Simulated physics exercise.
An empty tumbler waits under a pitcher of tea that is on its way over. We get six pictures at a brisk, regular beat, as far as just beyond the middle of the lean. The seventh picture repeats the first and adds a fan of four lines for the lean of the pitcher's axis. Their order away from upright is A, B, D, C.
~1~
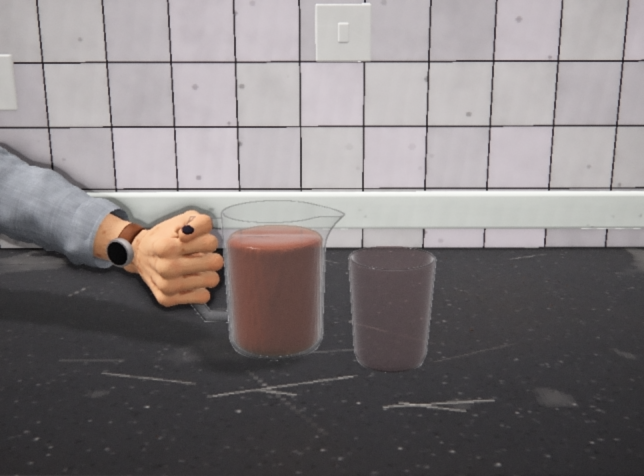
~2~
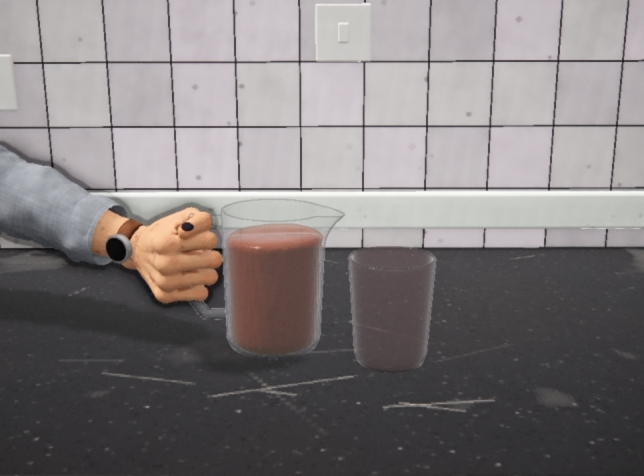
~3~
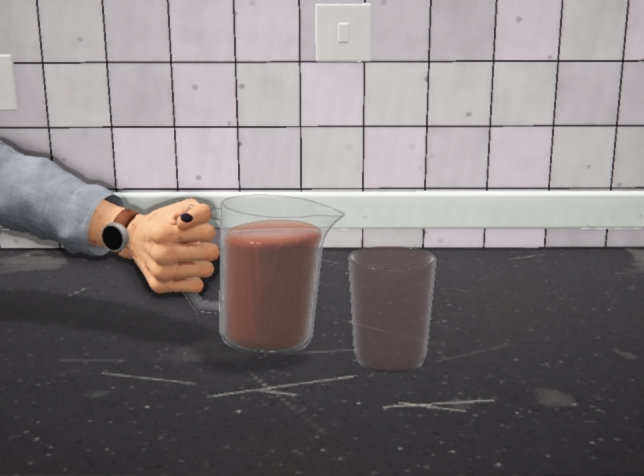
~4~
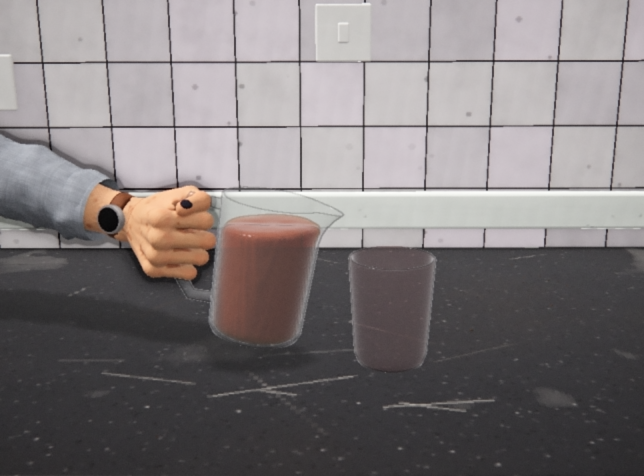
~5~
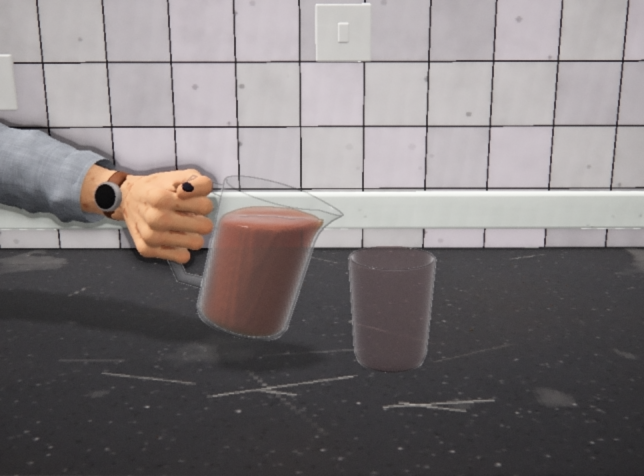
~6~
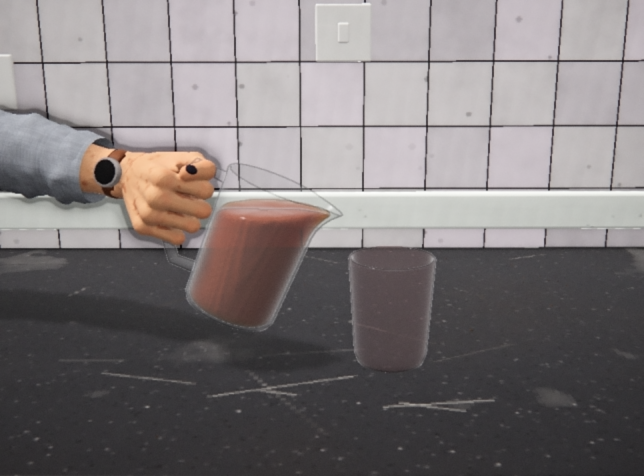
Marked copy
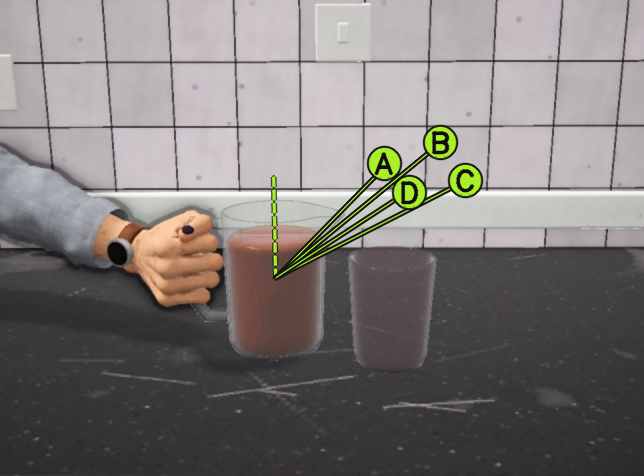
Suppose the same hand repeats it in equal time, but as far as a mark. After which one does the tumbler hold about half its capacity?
The answer is tilt D.
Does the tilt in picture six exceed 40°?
No, it does not.
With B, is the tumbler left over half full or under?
Under.
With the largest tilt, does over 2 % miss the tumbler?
No, it does not.
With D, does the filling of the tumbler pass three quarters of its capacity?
No, it does not.
On the marked copy, A at (374, 177); B at (427, 153); C at (450, 188); D at (393, 200).
Choosing A, the tumbler ends with about 24 % of what it can hold.
Choosing B, the tumbler ends with about 35 % of what it can hold.
Choosing C, the tumbler ends with about 63 % of what it can hold.
Choosing D, the tumbler ends with about 48 % of what it can hold.
